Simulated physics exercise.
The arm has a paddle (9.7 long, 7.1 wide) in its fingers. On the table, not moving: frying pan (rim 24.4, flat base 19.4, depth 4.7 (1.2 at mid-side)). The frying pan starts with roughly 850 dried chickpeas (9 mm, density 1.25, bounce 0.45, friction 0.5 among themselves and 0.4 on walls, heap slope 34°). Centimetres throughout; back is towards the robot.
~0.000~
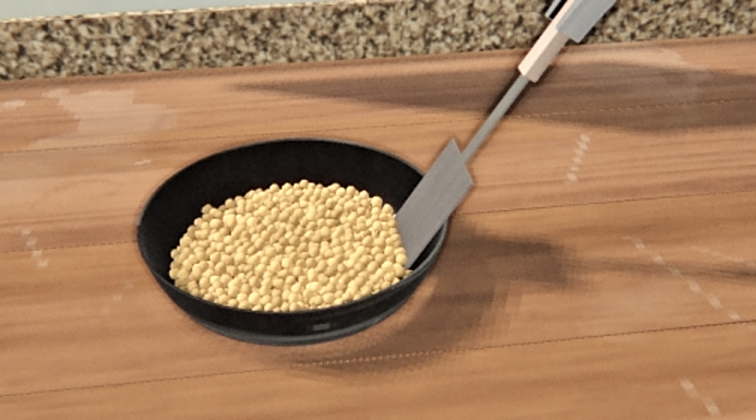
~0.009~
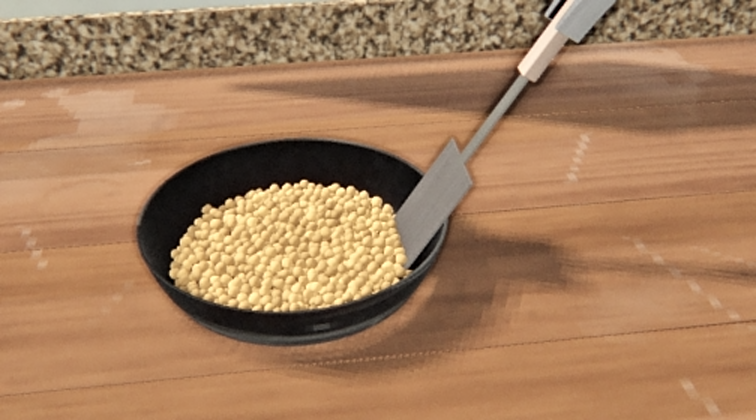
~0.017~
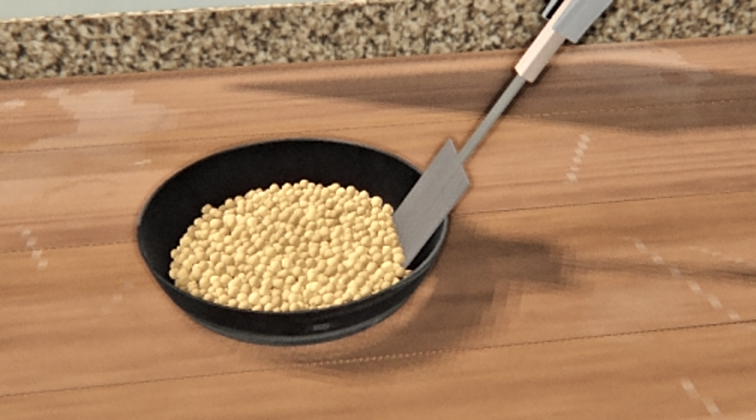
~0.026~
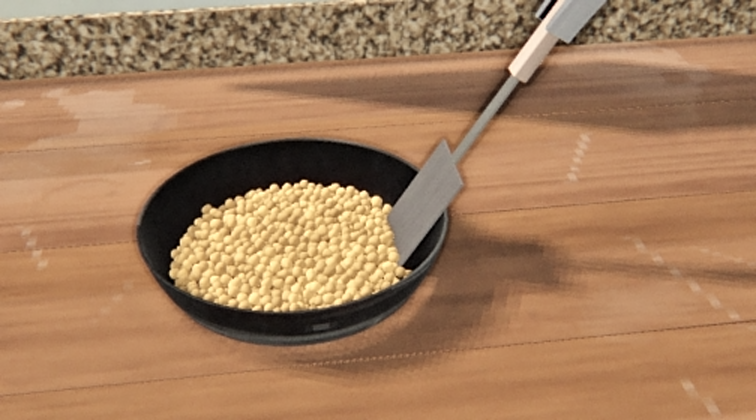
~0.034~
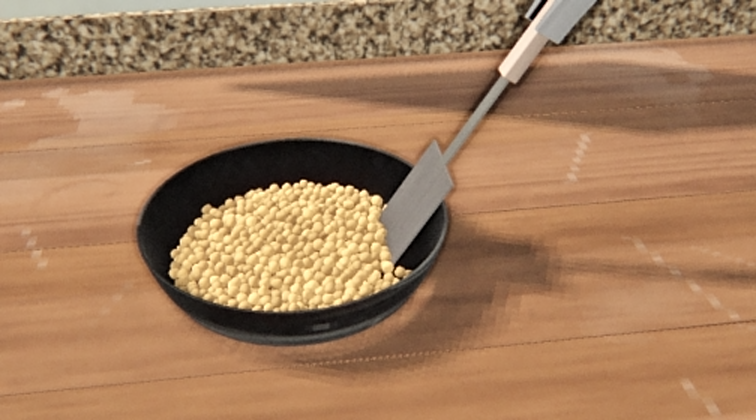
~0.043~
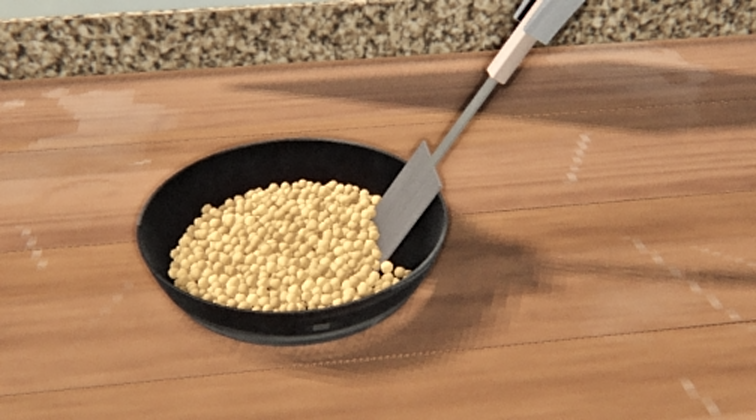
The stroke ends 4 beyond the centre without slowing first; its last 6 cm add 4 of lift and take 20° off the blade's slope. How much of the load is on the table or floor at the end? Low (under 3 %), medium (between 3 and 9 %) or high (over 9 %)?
Share on the table or floor: Medium (between 3 and 9 %).
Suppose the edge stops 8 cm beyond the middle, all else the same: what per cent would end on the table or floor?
Then about 10 per cent.
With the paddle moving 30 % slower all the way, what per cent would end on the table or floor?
In that case some 0 per cent.
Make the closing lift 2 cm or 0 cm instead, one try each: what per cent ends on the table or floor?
Some 0 and 0 per cent.
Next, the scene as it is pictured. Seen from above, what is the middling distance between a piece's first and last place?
Some 2 cm.
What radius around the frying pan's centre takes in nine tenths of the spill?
About 55 cm.
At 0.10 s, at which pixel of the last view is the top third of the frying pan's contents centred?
Near (278, 235).
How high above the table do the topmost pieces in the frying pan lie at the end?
About 4.5 cm.
By 0.07 s, sloping 57°, highest piece 5 above the table; 848 in the frying pan.
By 0.10 s, sloping 49°, highest piece 6 above the table; 848 in the frying pan.
By 0.32 s, sloping 37°, highest piece 6 above the table; 799 in the frying pan, 44 on the table or floor, 5 on the blade or in flight.
By 1.37 s, sloping 37°, highest piece 5 above the table; 798 in the frying pan, 50 on the table or floor.
Final count, 798 in the frying pan, 50 on the table or floor. That is 6 % on the table or floor.
